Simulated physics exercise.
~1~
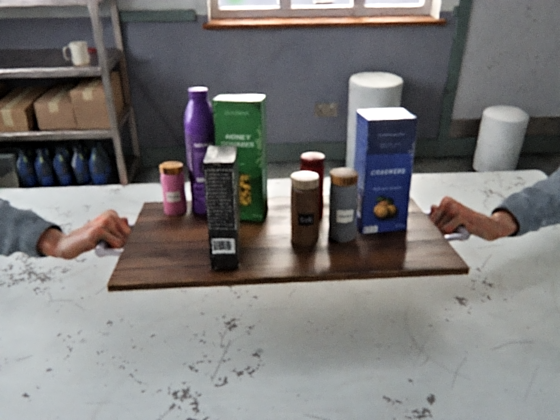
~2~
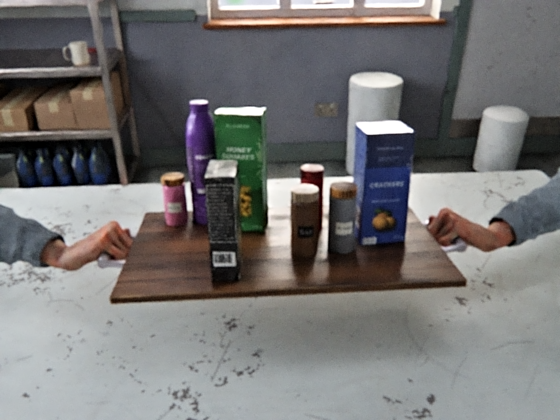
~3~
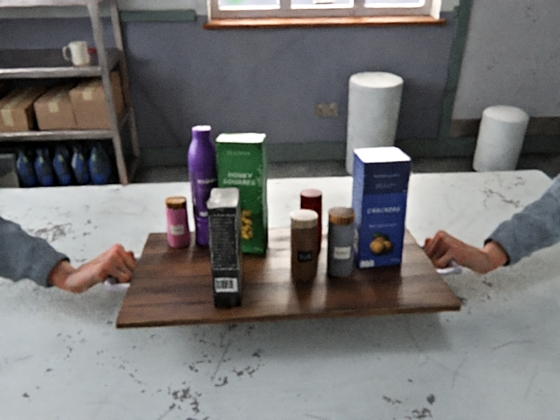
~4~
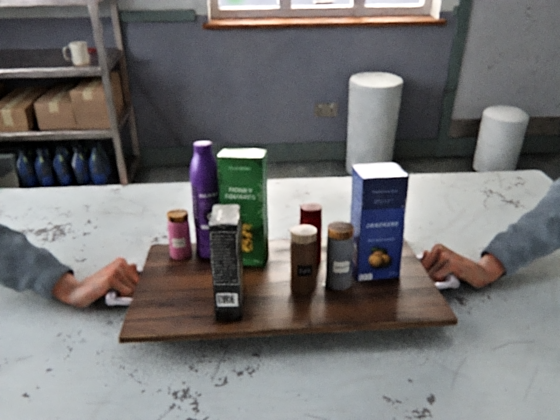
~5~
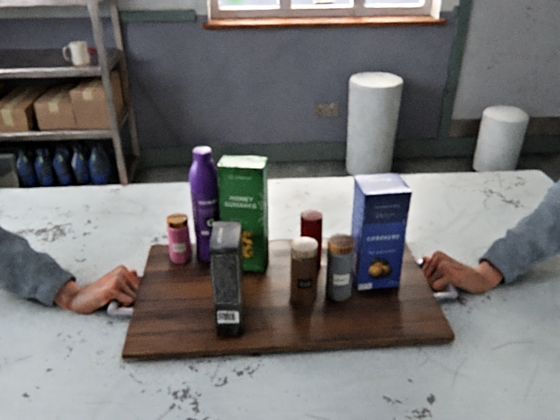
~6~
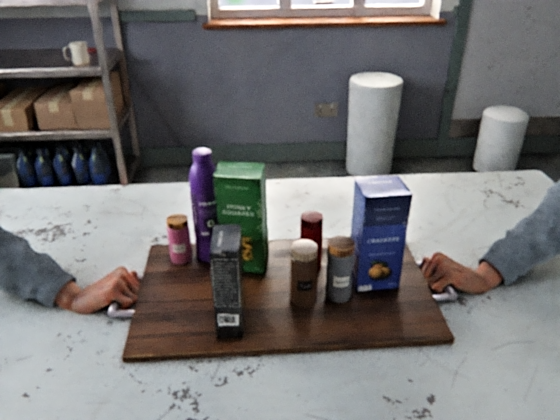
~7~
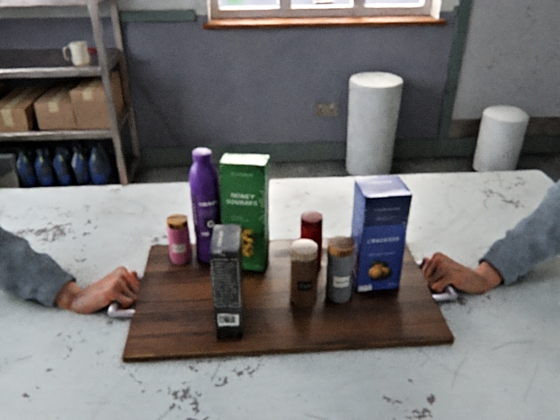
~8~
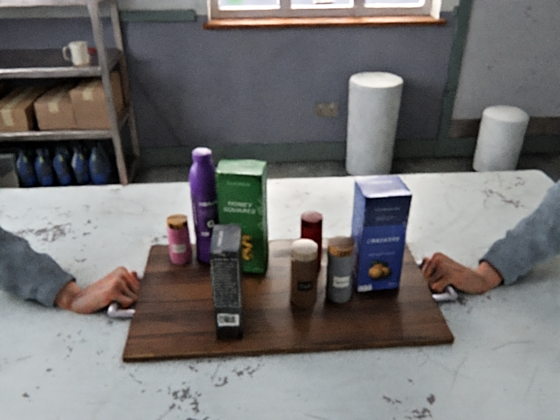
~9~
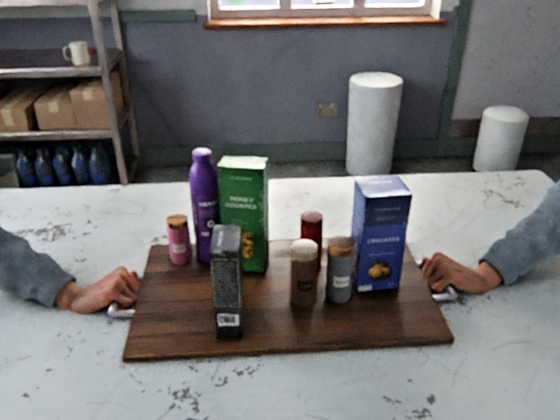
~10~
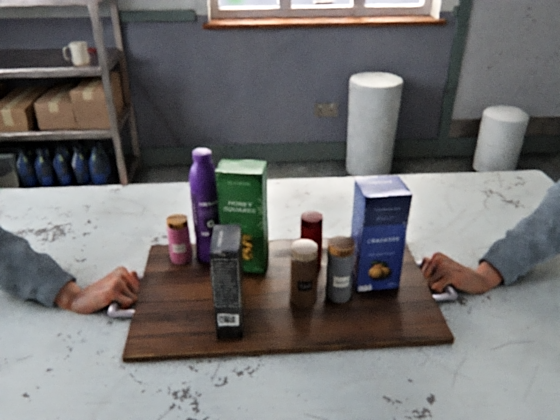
In this clip, two hands lower a rimless wooden tray holding cartons, a purple bottle, a black packet and several small shakers onto a pale, scuffed table. The green carton wobbles slightly as the tray lands, and everything ends standing upright, with the hands still holding the handles.
